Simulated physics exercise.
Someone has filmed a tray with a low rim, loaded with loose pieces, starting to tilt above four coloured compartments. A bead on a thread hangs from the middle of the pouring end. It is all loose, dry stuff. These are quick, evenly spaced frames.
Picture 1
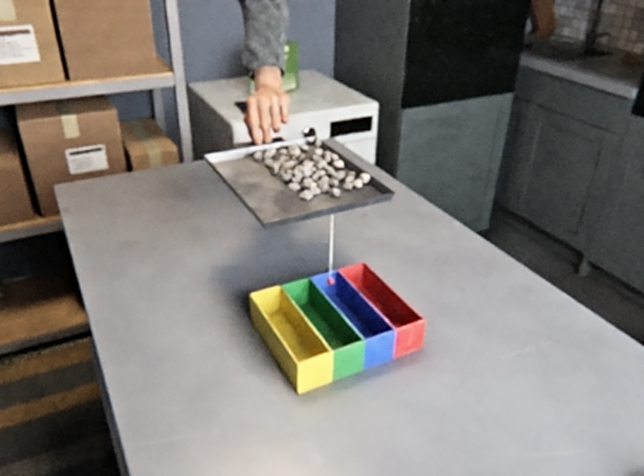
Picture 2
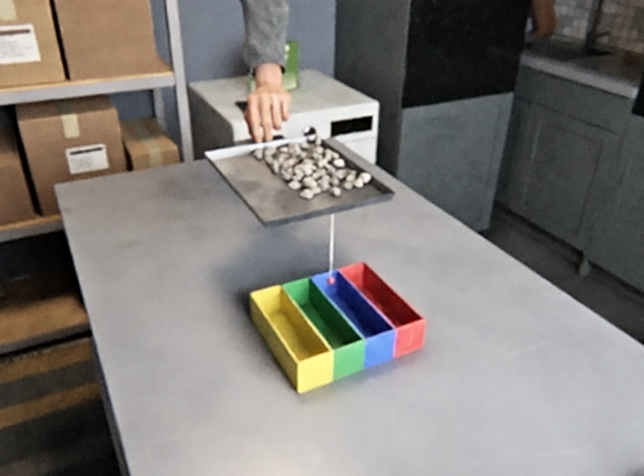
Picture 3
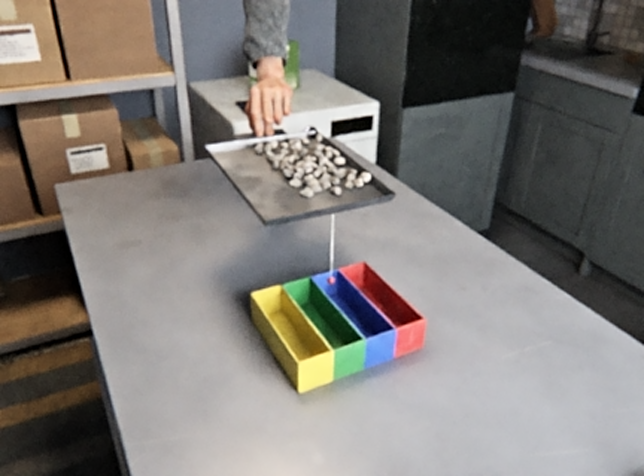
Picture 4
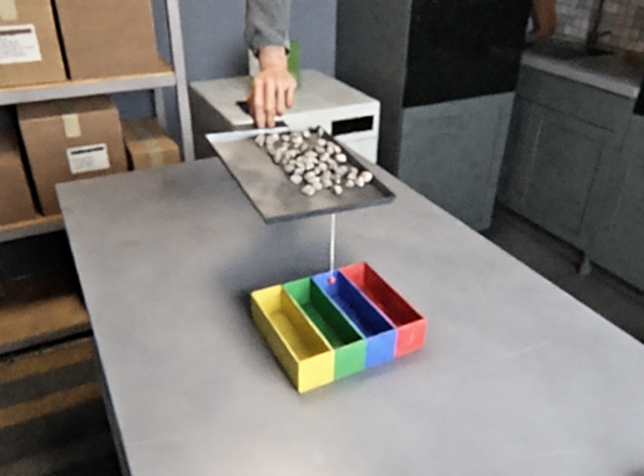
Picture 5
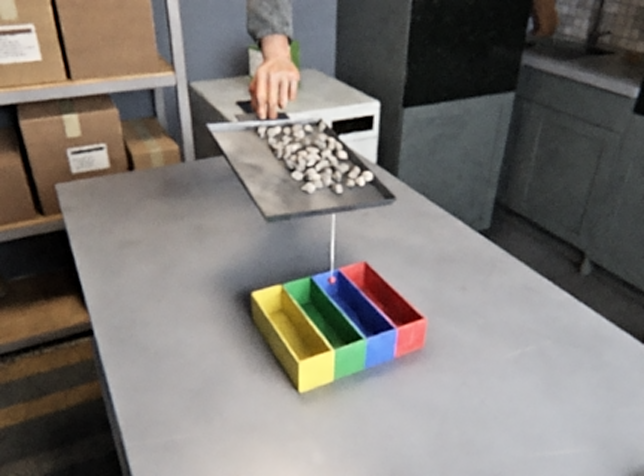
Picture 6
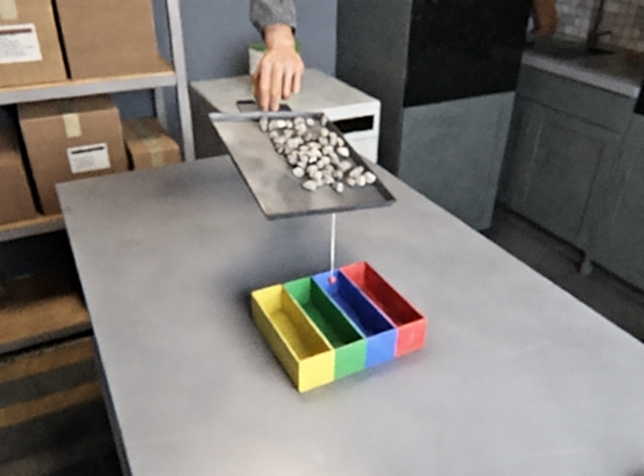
The clip opens on a hand holding a shallow tray of gravel above yellow, green, blue and red compartments, a bead hanging on a thread beneath its near edge. The hand gradually raises the far end, and the tray tilts slightly toward its right front corner while the stones barely shift.
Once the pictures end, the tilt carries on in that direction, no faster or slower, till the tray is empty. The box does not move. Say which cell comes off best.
It favours the red compartment.
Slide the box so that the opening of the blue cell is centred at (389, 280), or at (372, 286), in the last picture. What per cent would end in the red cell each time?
In turn 20 and 50 in a hundred.
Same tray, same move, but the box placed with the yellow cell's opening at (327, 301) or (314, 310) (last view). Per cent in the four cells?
The first gives 100 %, the second 90 %.
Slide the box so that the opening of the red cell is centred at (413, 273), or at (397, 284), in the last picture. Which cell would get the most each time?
First that blue cell, then the red one.
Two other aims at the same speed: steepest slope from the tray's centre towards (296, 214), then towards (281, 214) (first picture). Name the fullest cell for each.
First yellow, then the yellow cell.
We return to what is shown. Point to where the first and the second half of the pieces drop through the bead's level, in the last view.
The first part at (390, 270); the rest at (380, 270).
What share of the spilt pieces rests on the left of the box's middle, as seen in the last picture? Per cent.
Some 0 per cent.
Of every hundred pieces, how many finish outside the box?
It comes to 50 per cent or so.
Soon, tray tipped steeply; nearly all on the tray; a stray few in the red cell; a small part falling or outside the box.
A while on, tray tipped right over; a small part on the tray; about a quarter in the red cell; a small part in the blue cell; about two thirds falling or outside the box.
Towards the end, tray tipped past a quarter turn; about a third in the red cell; a small part in the blue cell; about half falling or outside the box.
Finally, tray tipped past a quarter turn; about a third in the red cell; a small part in the blue cell; none in the yellow cell; none in the green cell; about half outside the box.
